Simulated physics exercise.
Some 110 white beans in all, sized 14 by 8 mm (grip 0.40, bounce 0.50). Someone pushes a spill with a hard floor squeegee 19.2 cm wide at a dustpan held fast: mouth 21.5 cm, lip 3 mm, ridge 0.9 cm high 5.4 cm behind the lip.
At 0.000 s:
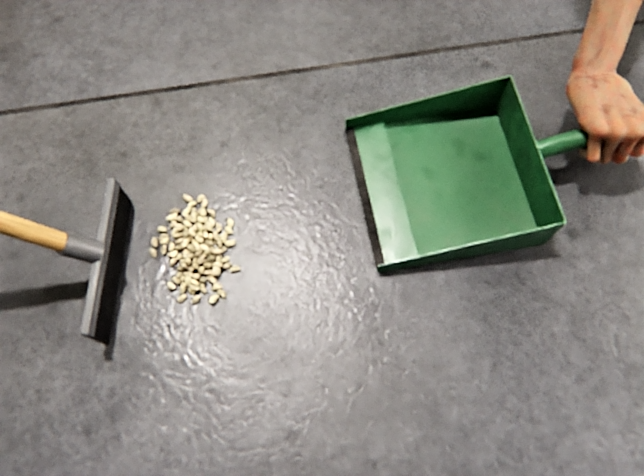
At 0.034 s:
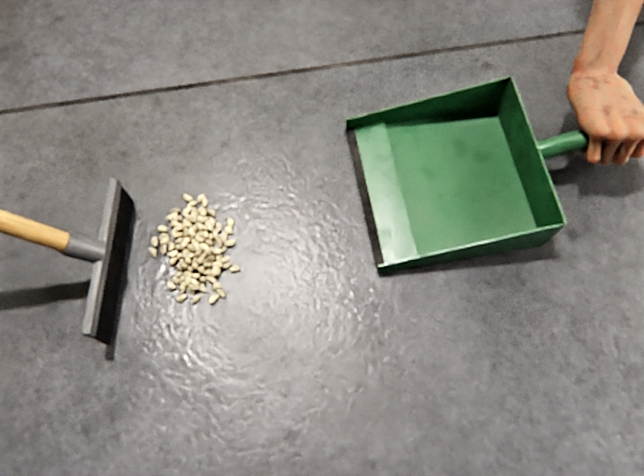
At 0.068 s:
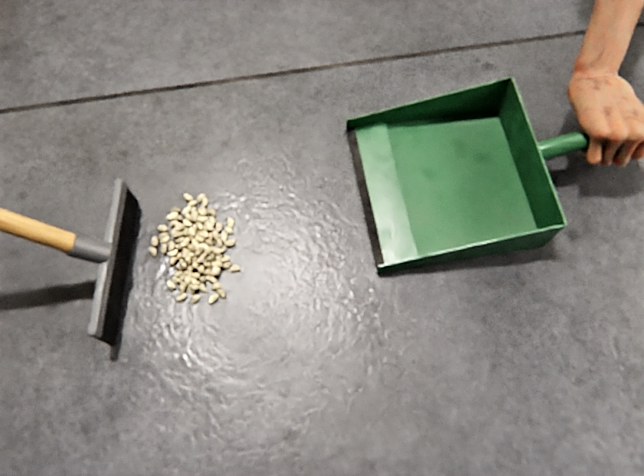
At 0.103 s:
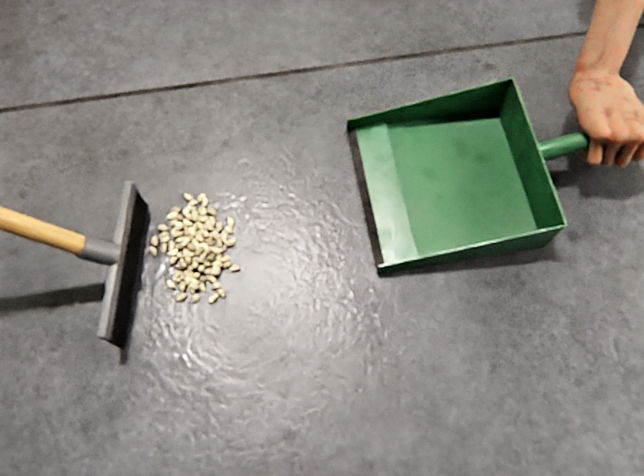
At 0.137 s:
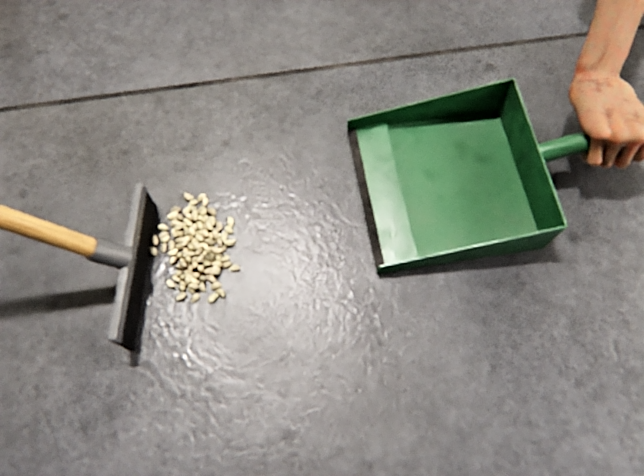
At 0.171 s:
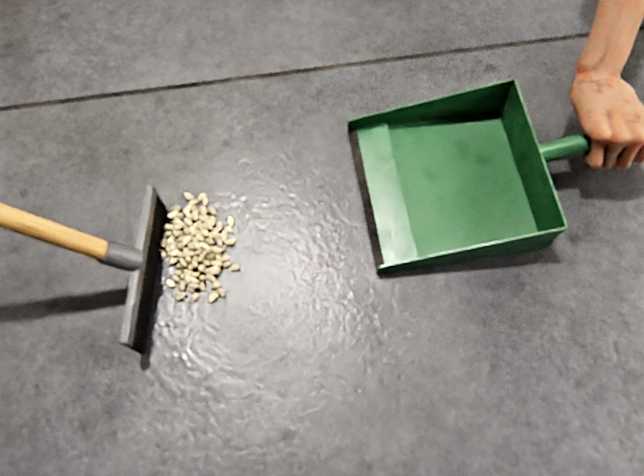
A black-edged grey squeegee on a wooden handle slides slowly rightward from the left, closing the small gap until its blade meets the near edge of a loose heap of pale beans, which barely shifts. Seen from above, the floor is dark grey tile with a rippled, shiny patch and a dark joint line. At right, a hand holds a green dustpan still, and the camera stays essentially steady.
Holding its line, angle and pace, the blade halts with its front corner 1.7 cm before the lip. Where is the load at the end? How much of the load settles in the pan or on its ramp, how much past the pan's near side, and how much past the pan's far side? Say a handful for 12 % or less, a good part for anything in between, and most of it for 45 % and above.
I would say in the pan or on its ramp: A handful; past the pan's near side: Most of it; past the pan's far side: A handful.
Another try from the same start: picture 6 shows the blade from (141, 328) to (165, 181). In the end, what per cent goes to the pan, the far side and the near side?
The pan gets 20, the far side 5 and the near side 30.
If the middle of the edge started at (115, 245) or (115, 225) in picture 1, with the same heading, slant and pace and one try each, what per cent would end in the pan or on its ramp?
The two tries give about 5 % and about 10 %.
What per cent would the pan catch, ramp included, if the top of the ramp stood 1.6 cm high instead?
It would be roughly 0 percent.
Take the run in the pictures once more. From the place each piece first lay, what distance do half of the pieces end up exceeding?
Some 26 cm.
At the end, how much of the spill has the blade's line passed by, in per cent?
Roughly 40 per cent of it.
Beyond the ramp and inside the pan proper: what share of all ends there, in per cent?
Roughly 0 percent.
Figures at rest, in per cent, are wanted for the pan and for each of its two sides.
The pan ends at 0 per cent, the near side at 55 per cent and the far side at 0 per cent.
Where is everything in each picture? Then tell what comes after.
In the first picture, blade from (89, 333) to (115, 185), moved 0.0 cm, 0 of the pieces shifted so far; middle of the pieces at (195, 243); pan at (454, 182).
In the second picture, blade from (90, 332) to (117, 185), moved 0.2 cm, 0 of the pieces shifted so far; middle of the pieces at (195, 243).
In the third picture, blade from (96, 333) to (122, 186), moved 0.9 cm, 0 of the pieces shifted so far; middle of the pieces at (195, 242).
In the fourth picture, blade from (105, 336) to (131, 188), moved 2.1 cm, 0 of the pieces shifted so far; middle of the pieces at (195, 242).
In the fifth picture, blade from (116, 339) to (142, 190), moved 3.5 cm, 0 of the pieces shifted so far; middle of the pieces at (195, 242).
In the sixth picture, blade from (127, 342) to (152, 193), moved 4.9 cm, 6 of the pieces shifted so far; middle of the pieces at (196, 241); pan at (456, 185). The blade's pace is about 0.40 m/s, heading 26 degrees towards the viewer's side.
After 0.50 s, middle of the blade 16 cm from the lip; 0 % over the lip, far side 0 %, near side 30 %.
After 0.71 s, middle of the blade 8 cm from the lip; 0 % over the lip, far side 0 %, near side 50 %.
Then, at 1.05 s, middle of the blade 3 cm from the lip; 0 % over the lip, far side 0 %, near side 55 %.
In the end, at 2.4 s, pan 0 %, near side 55 %, far side 0 %, in front of the lip or behind the blade 45 %.
